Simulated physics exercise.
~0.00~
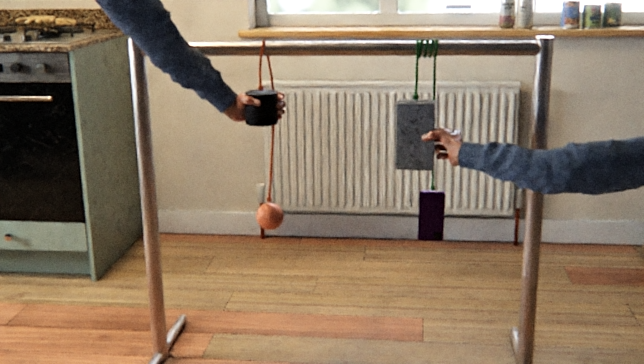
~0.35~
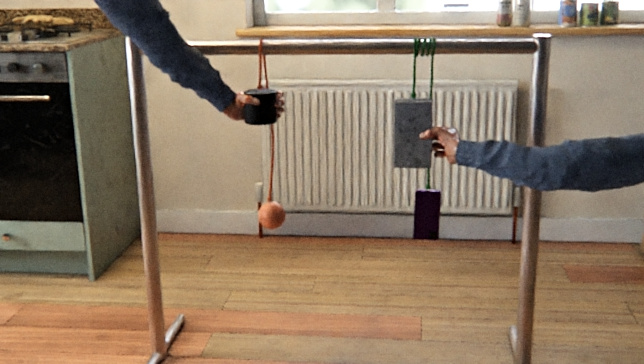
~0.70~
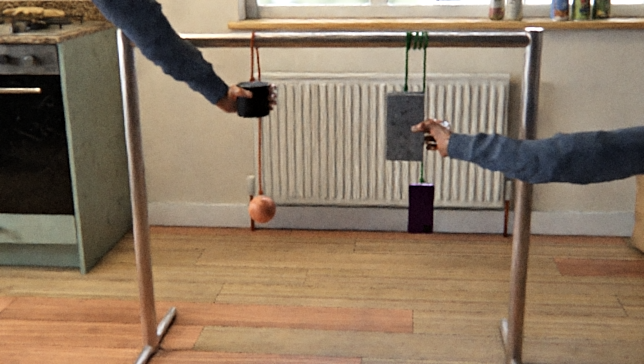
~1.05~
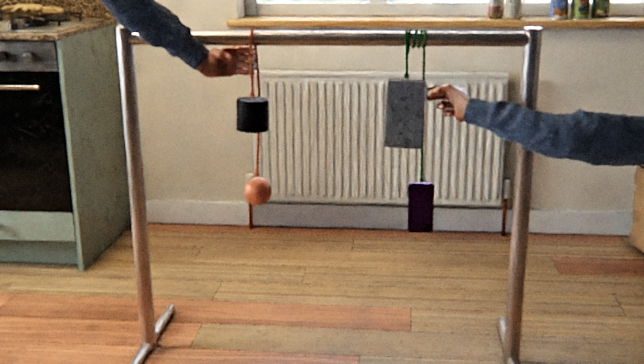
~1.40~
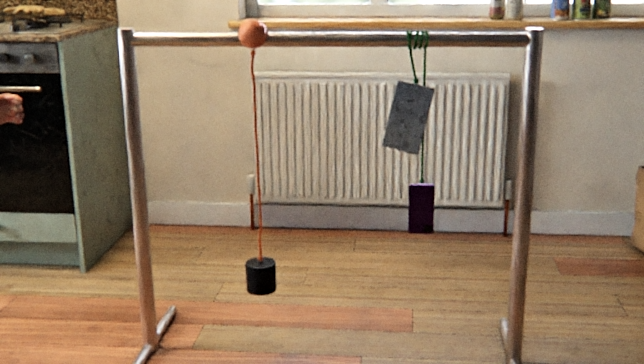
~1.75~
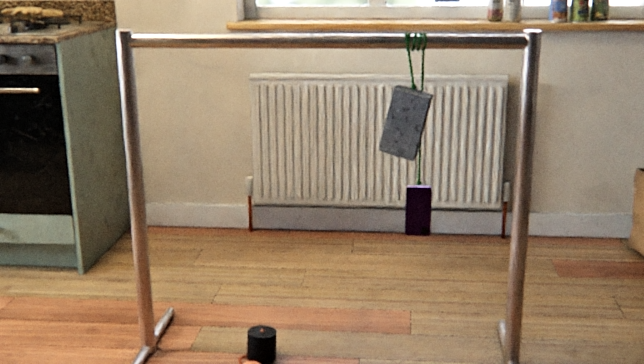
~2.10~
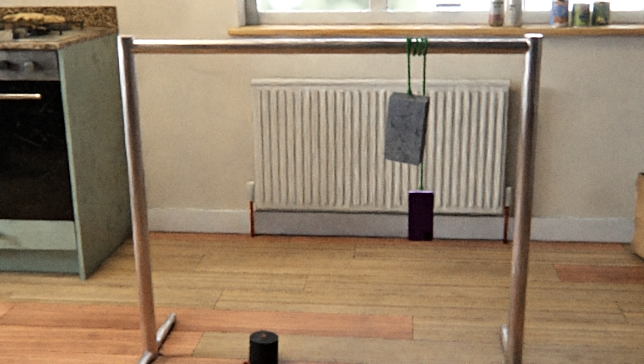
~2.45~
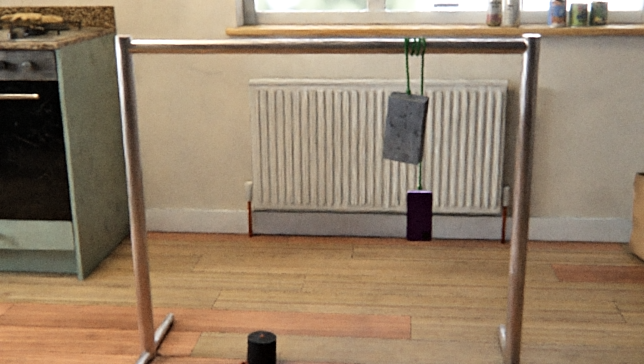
Black cylinder dropping to the floor after two hands let go, whipping an orange ball up over the rail, while a grey block stays hanging.
